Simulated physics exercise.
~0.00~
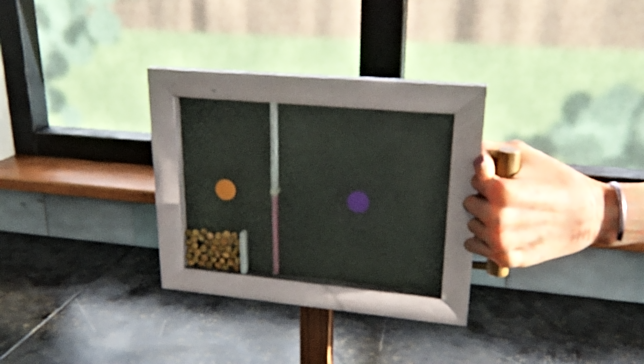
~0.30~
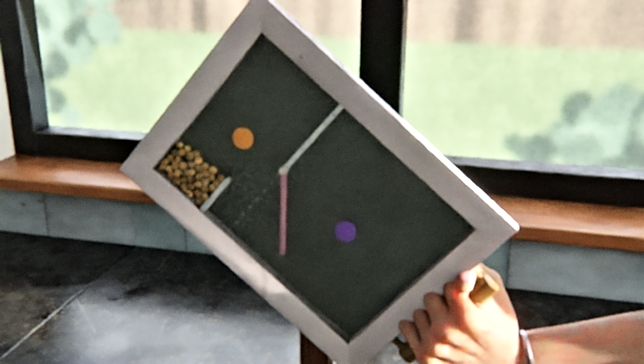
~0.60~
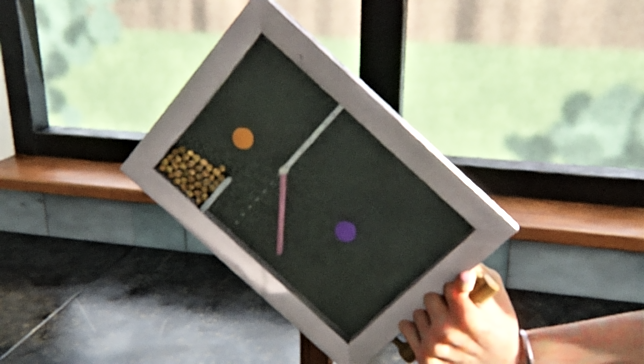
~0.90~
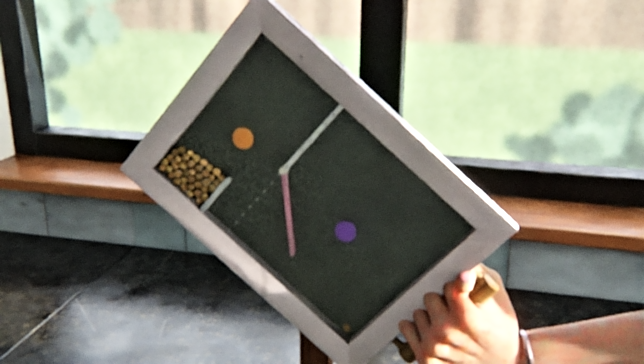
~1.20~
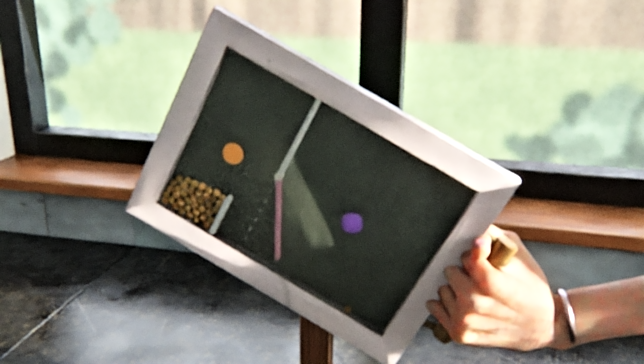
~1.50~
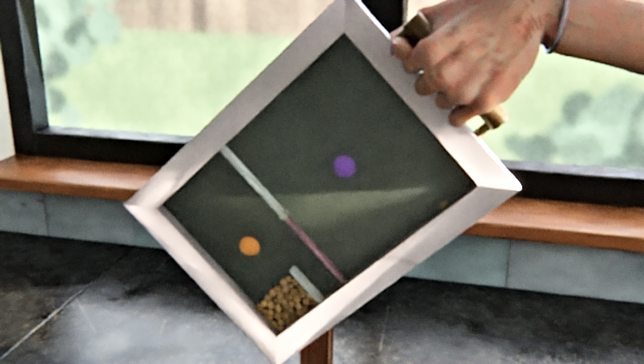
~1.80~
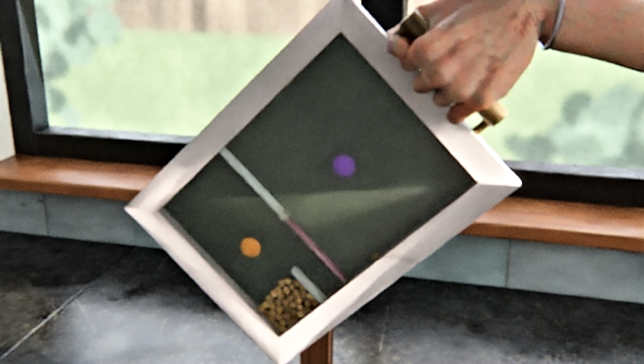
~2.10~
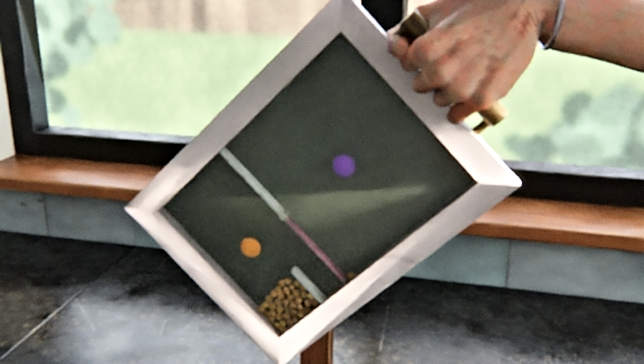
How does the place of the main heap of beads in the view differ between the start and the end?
At the start the heap sits at the lower left of the upright case. By the end it is further right and lower in the view, in the bottom corner of the tilted case.
A hand tilts a case of beads clockwise, then swings it anticlockwise and holds it there.
